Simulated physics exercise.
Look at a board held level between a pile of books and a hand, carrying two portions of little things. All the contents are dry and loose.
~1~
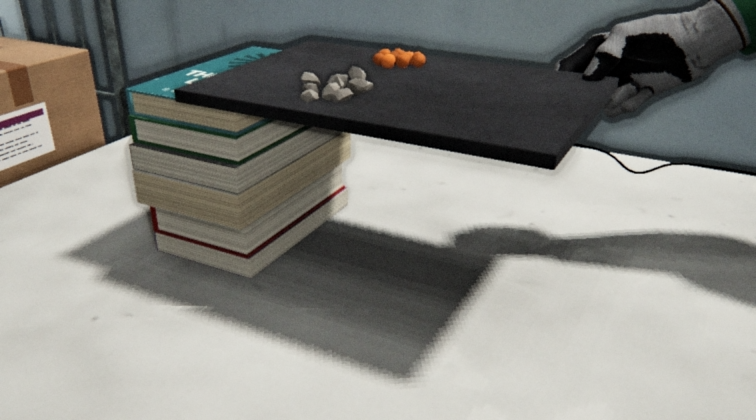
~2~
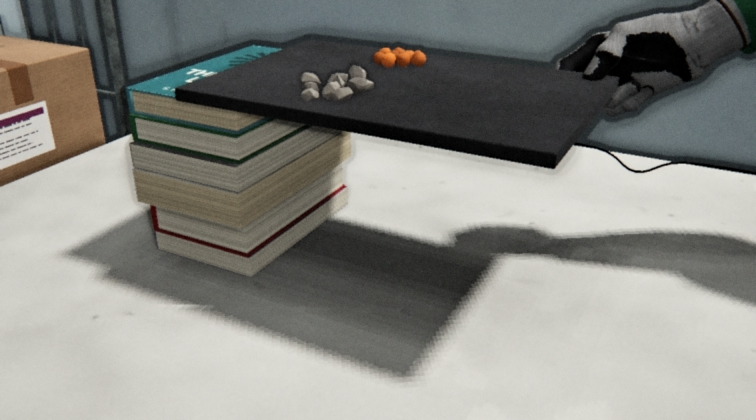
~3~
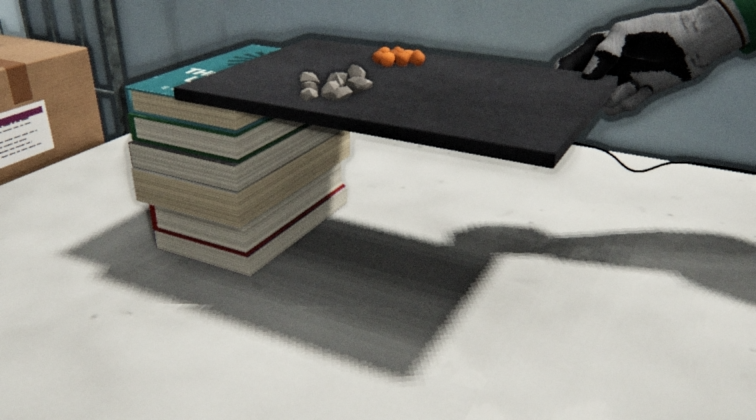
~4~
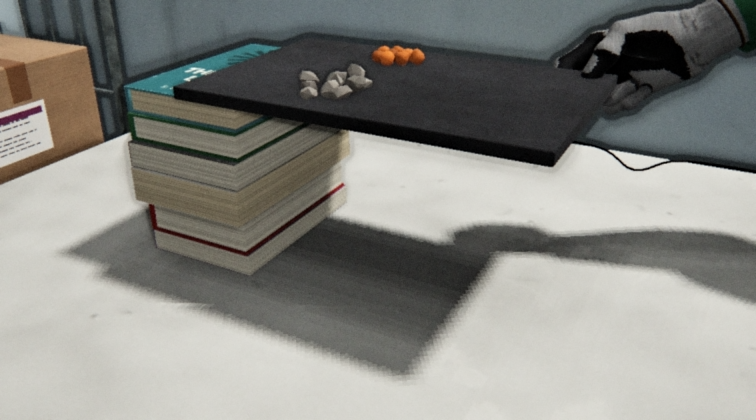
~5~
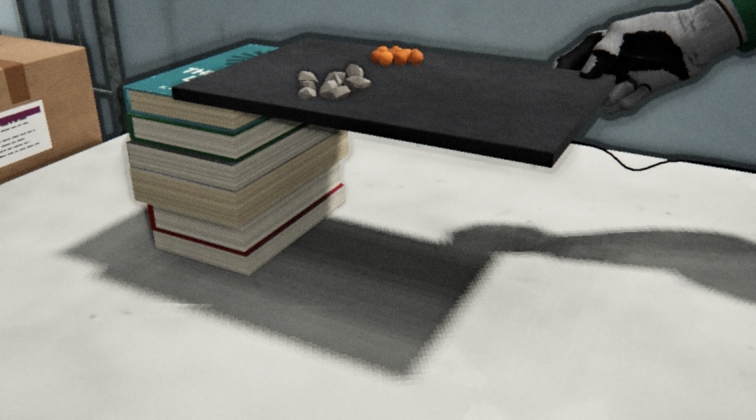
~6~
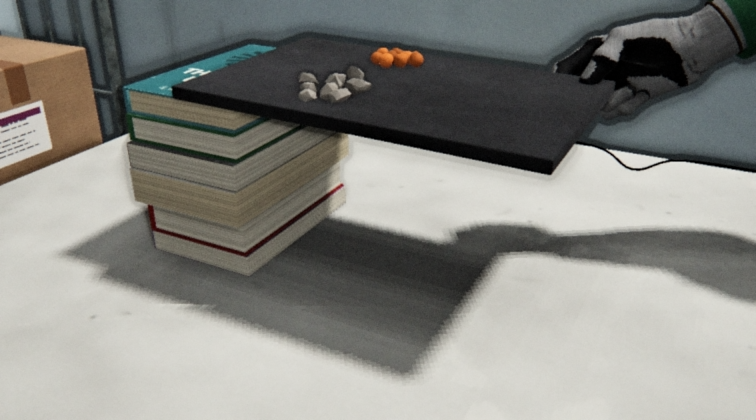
A gloved hand at the right holds the end of a dark board almost perfectly still, the board dipping only very slightly there at the last. The board rests at the left on a tall book pile with a teal cover on top, carrying grey gravel nearer and orange coated peanuts farther back, both unmoving. A steady, slightly raised view shows a white tabletop with shadows and a cardboard box.
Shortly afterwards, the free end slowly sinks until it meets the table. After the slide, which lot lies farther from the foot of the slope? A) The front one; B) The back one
B, the back one.
Then, 0.49 s after the last picture, board sloping at 16°; near lot all still on the board; far lot all still on the board.
Then, 1.02 s after the last picture, board sloping at 34°; near lot all still on the board; far lot mostly less than half a board's length out.
Then, 1.64 s after the last picture, board resting at 39°; near lot mostly less than half a board's length out; far lot mostly up to a board's length out.
At rest, board resting at 39°; near lot mostly less than half a board's length out; far lot mostly up to a board's length out, a small part gone off the table; the far lot has gone farther.
